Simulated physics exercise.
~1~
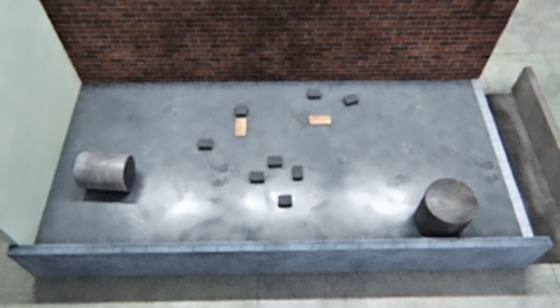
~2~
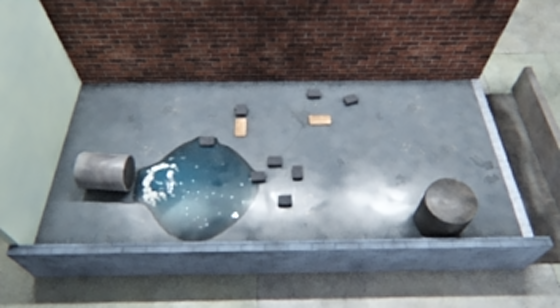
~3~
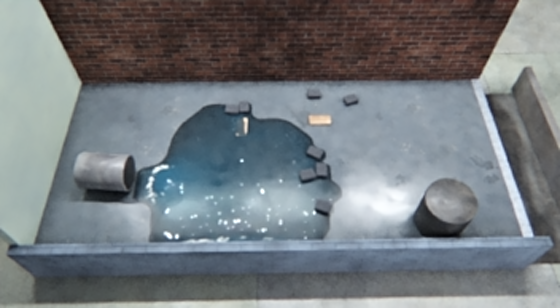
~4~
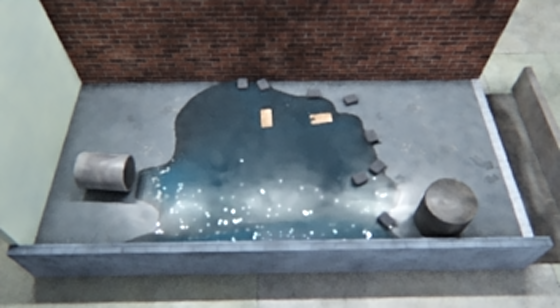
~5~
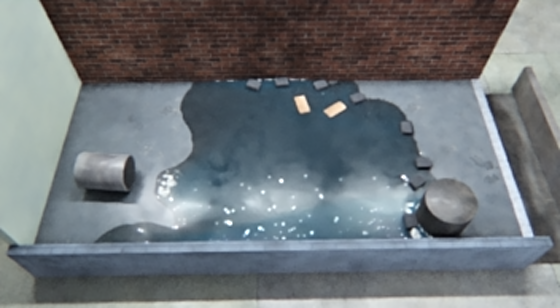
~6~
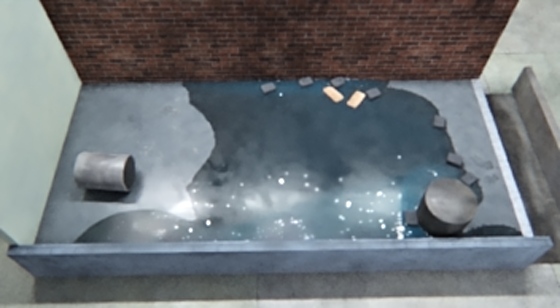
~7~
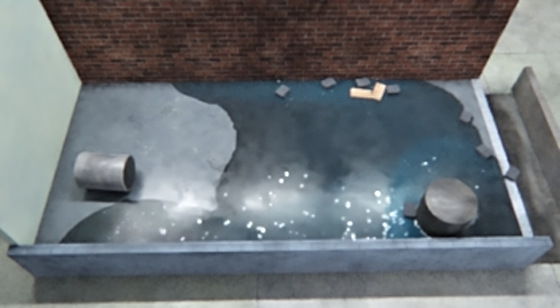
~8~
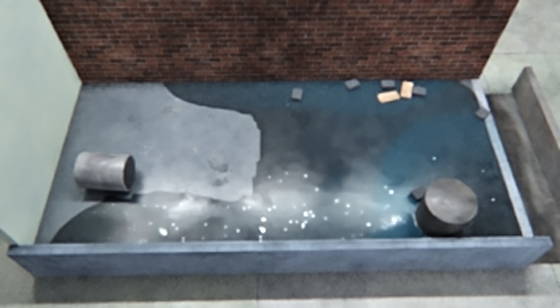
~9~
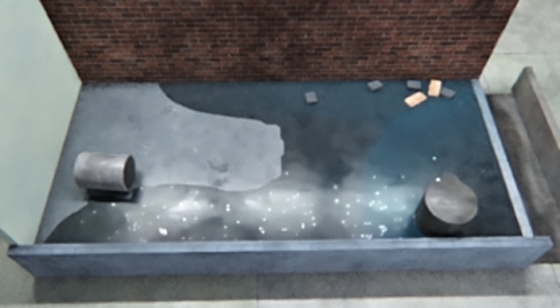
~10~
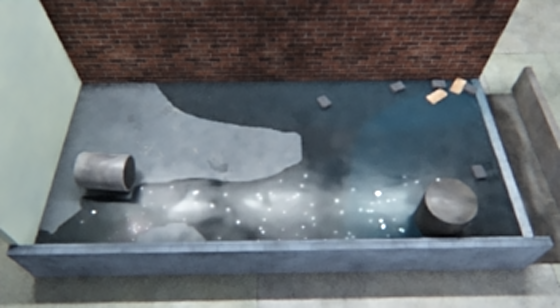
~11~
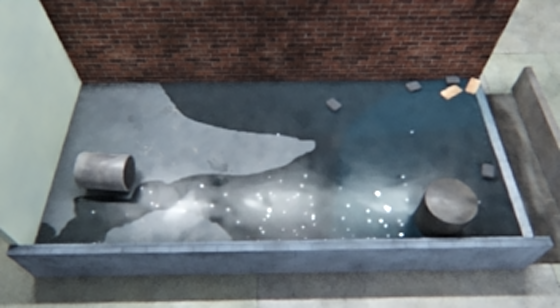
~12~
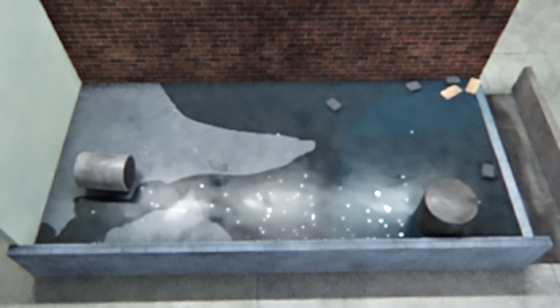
At the start, small dark blocks and two tan boards lie scattered on a dry grey floor between a brick wall and a low front ledge, with a large cylinder on either side. Water spills from the left cylinder and spreads toward the right, pushing the nearest blocks along. The dark pool widens to the back wall, picks up the boards and sweeps the pieces rightward, while the right cylinder stays put. Several blocks slip out of view at the right as pale floor reappears on the left. Finally the drift slows and stops, leaving the boards and a few blocks toward the right.
